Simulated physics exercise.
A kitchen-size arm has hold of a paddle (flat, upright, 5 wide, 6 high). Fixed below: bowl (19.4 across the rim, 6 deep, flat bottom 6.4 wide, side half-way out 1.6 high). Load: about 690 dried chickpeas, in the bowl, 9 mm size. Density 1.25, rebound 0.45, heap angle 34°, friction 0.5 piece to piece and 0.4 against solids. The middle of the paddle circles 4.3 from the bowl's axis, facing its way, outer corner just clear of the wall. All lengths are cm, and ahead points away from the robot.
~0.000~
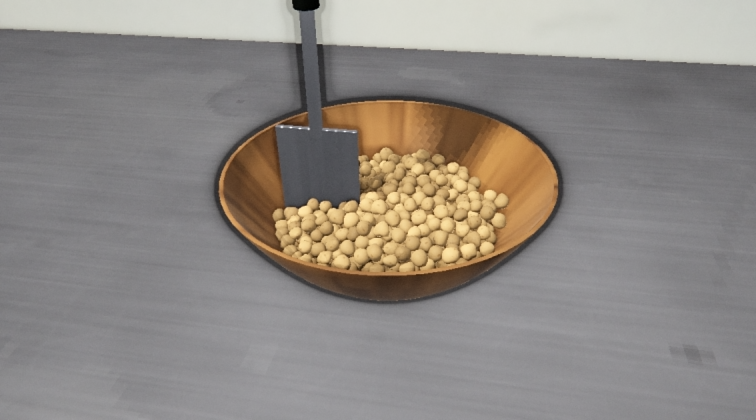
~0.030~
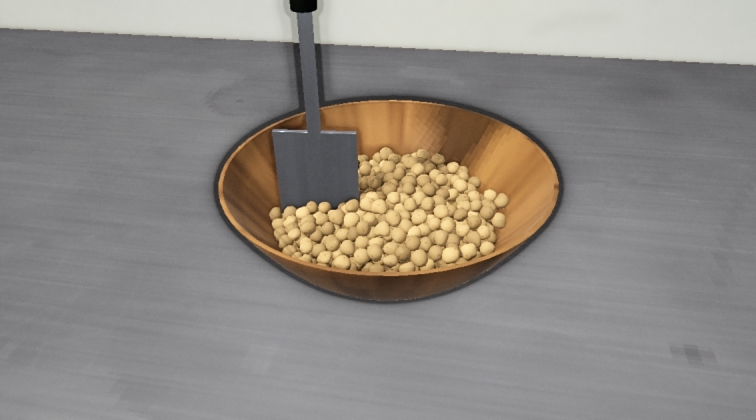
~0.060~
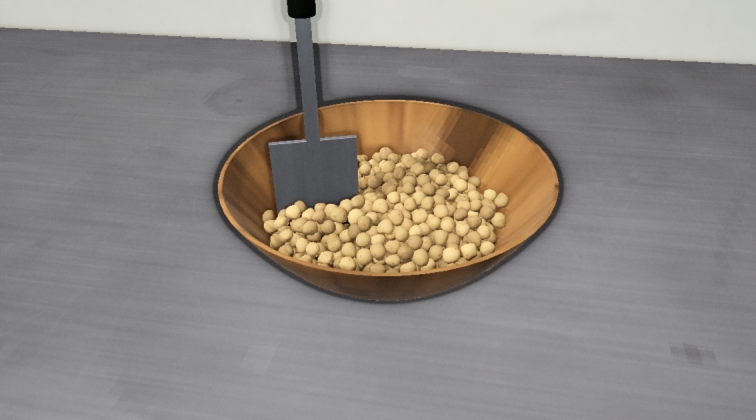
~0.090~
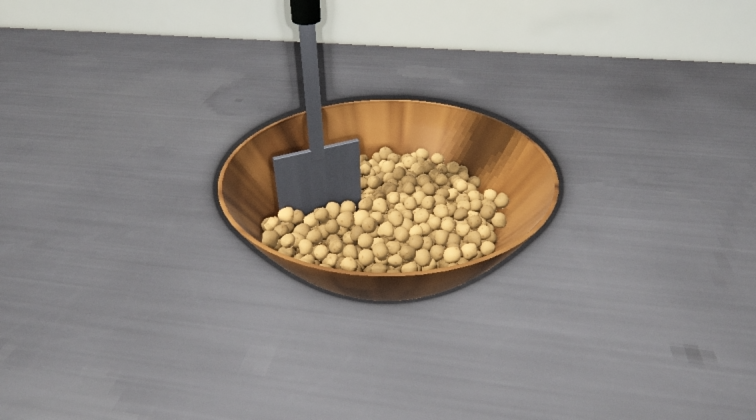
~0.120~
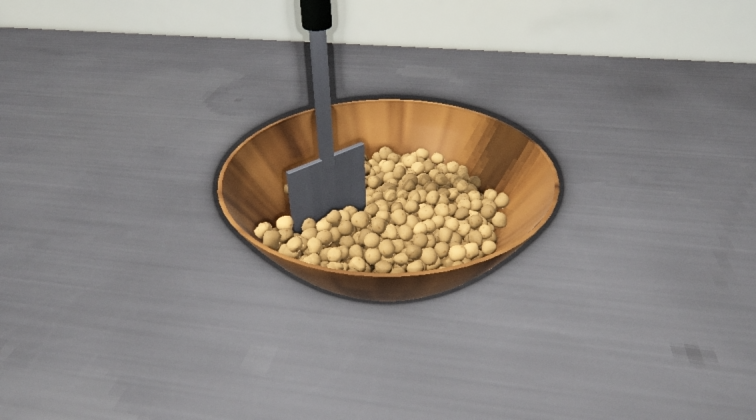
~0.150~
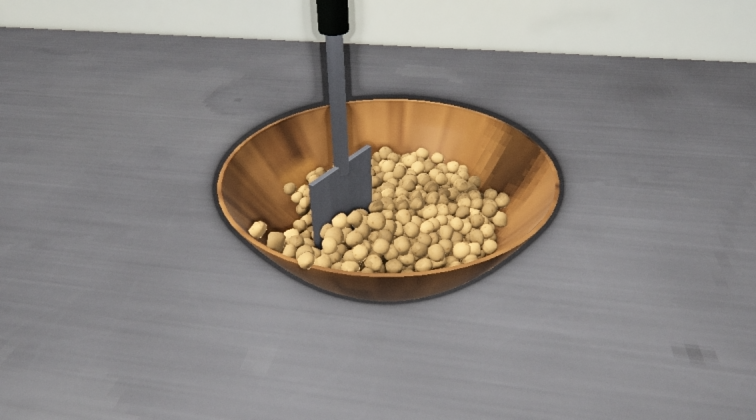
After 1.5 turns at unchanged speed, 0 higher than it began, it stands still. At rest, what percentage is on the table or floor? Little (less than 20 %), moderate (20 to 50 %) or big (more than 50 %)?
Answer: Little; less than 20 % of the dried chickpeas finish on the table or floor.
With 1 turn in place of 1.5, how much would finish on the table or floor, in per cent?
In that case some 10 per cent.
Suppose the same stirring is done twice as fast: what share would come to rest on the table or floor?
Then about 45 per cent.
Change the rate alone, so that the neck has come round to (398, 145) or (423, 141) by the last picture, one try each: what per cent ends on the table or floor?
About 35 and 40 per cent.
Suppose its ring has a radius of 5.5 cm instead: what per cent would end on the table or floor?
In that case some 5 per cent.
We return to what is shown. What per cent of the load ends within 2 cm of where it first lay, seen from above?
Roughly 10 per cent.
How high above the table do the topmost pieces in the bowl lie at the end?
Roughly 6.5 cm.
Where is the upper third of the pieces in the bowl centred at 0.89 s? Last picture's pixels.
Around (380, 251).
After 0.52 s, 251° round, highest piece 9 above the table; 661 in the bowl, 16 on the table or floor, 9 in flight or on the tool.
After 0.89 s, 77° round, highest piece 8 above the table; 618 in the bowl, 61 on the table or floor, 7 in flight or on the tool.
After 1.27 s, 180° round, highest piece 6 above the table; 593 in the bowl, 93 on the table or floor.
After 1.97 s, 180° round, highest piece 6 above the table; 593 in the bowl, 93 on the table or floor.
At rest, 593 in the bowl, 93 on the table or floor. That is 14 % on the table or floor.
